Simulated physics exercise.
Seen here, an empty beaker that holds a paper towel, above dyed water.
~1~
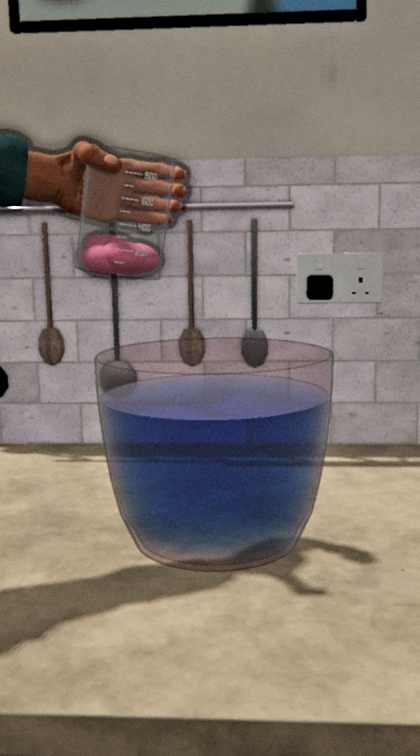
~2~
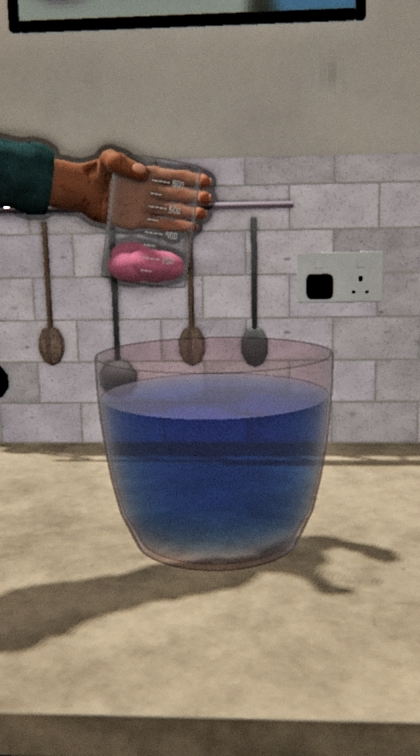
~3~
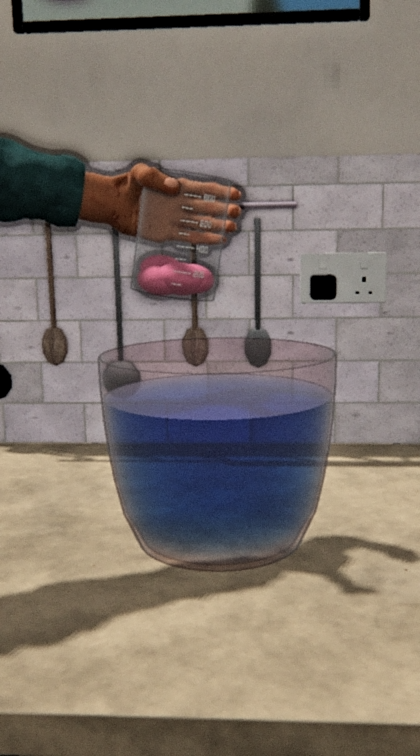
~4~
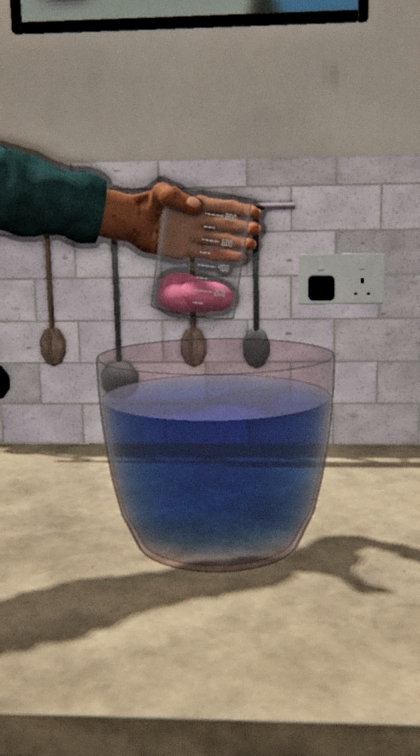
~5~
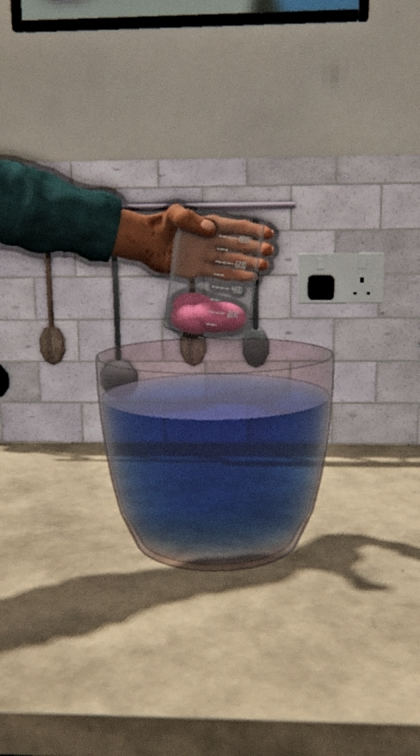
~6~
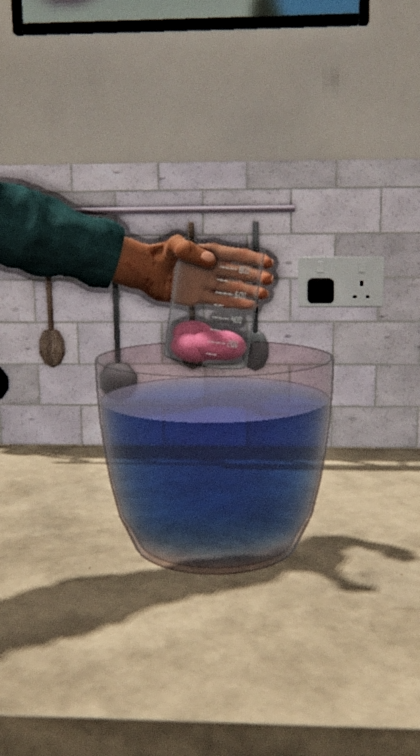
In a kitchen with hanging utensils, a hand holds a clear beaker with a pink object inside, moving it right and lowering it over a large transparent bowl of blue liquid until it is just above the surface.
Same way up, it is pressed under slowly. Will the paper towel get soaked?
Yes, the paper towel gets wet.
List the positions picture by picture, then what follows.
Beaker (125, 212) mouth up; above the big bowl, in the first frame.
Beaker (151, 220) mouth up; paper towel (145, 267); coming down, in the second frame.
Beaker (181, 234) mouth up; lower, in the third frame.
Beaker (201, 252) mouth up; paper towel (194, 297); lower still, in the fourth frame.
Beaker (214, 272) mouth up; close to the surface, in the fifth frame.
Beaker (214, 301) mouth up; paper towel (207, 346); just over the surface, in the sixth frame.
Next, the beaker enters the dyed water.
After that, dyed water pours in as the air escapes.
Finally, the beaker is under, flooded, and the paper towel is wet.
